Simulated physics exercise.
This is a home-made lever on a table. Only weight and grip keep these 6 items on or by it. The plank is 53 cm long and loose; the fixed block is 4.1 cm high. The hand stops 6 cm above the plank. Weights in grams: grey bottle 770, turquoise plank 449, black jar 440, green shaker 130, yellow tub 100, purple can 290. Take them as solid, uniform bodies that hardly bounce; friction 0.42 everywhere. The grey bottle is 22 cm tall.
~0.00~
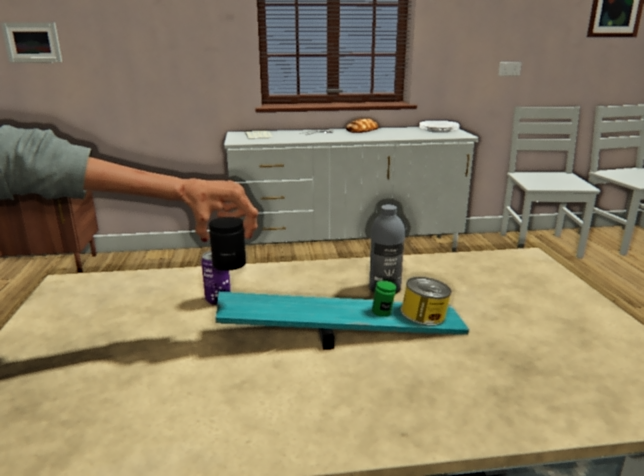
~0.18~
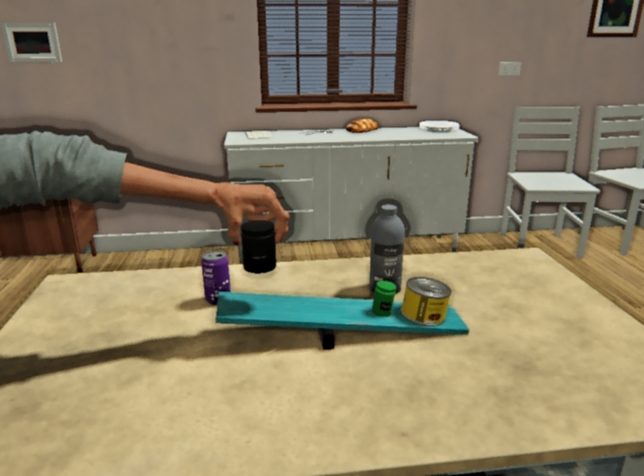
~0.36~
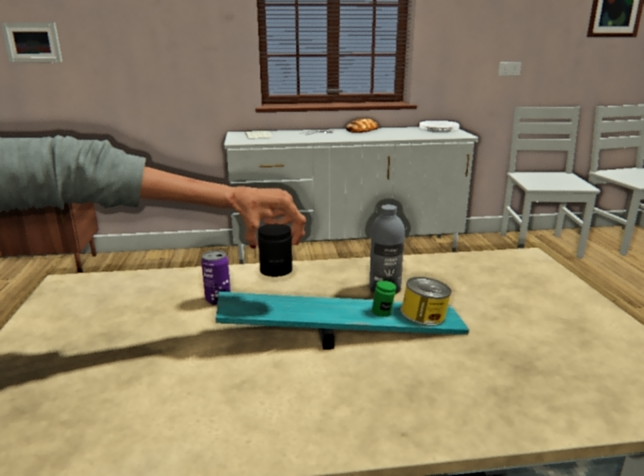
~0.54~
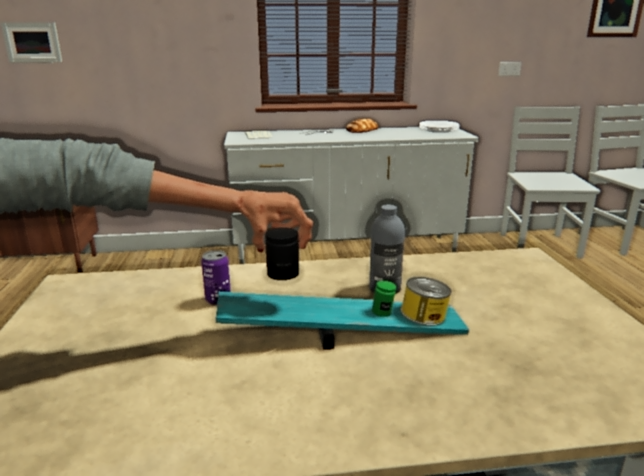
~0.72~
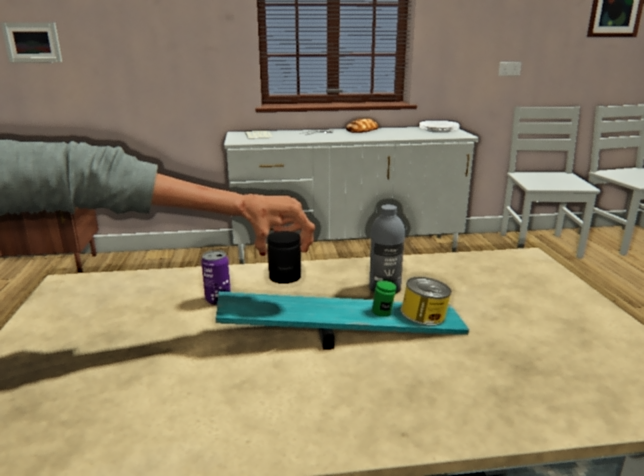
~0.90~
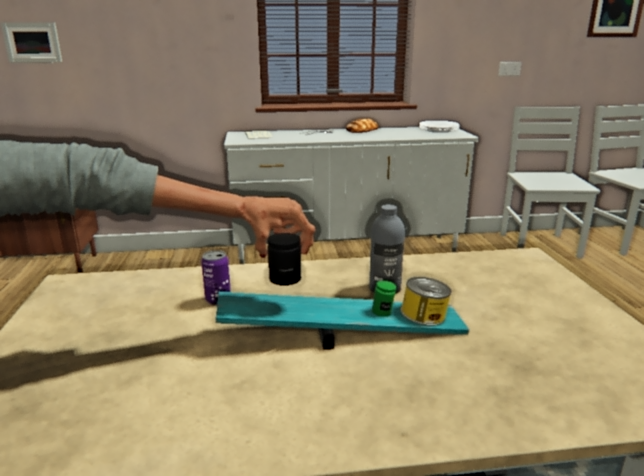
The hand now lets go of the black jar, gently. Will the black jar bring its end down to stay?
The plank finishes with the same end low.
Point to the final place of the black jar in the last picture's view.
At about (299, 289).
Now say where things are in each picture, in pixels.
In the first frame, 12 cm from its drop point; black jar (228, 243); grey bottle (387, 249).
In the second frame, 6 cm from its drop point; black jar (259, 247); green shaker (384, 299).
In the third frame, 3 cm from its drop point; black jar (275, 250); purple can (216, 278).
In the fourth frame, 1 cm from its drop point; black jar (283, 254); turquoise plank (343, 313).
Held still over the plank; black jar (285, 257); yellow tub (426, 301), in the fifth frame.
Held still over the plank; black jar (285, 259); grey bottle (387, 249), in the sixth frame.
After 1.20 s, plank at 0°, tipped the other way; black jar 5° off upright near (292, 292); yellow tub 8° off upright; green shaker 8° off upright.
After 1.40 s, plank at 3°, leaning as at the start; black jar 3° off upright near (294, 291); yellow tub 4° off upright; green shaker 4° off upright.
In the end (2.0 s), plank at 8°, leaning as at the start; not toppled but over 4 cm from the start, black jar; the other 5 under 4 cm from the start. At the end, from the last picture's camera, black jar near (299, 289). The plank lies as before.
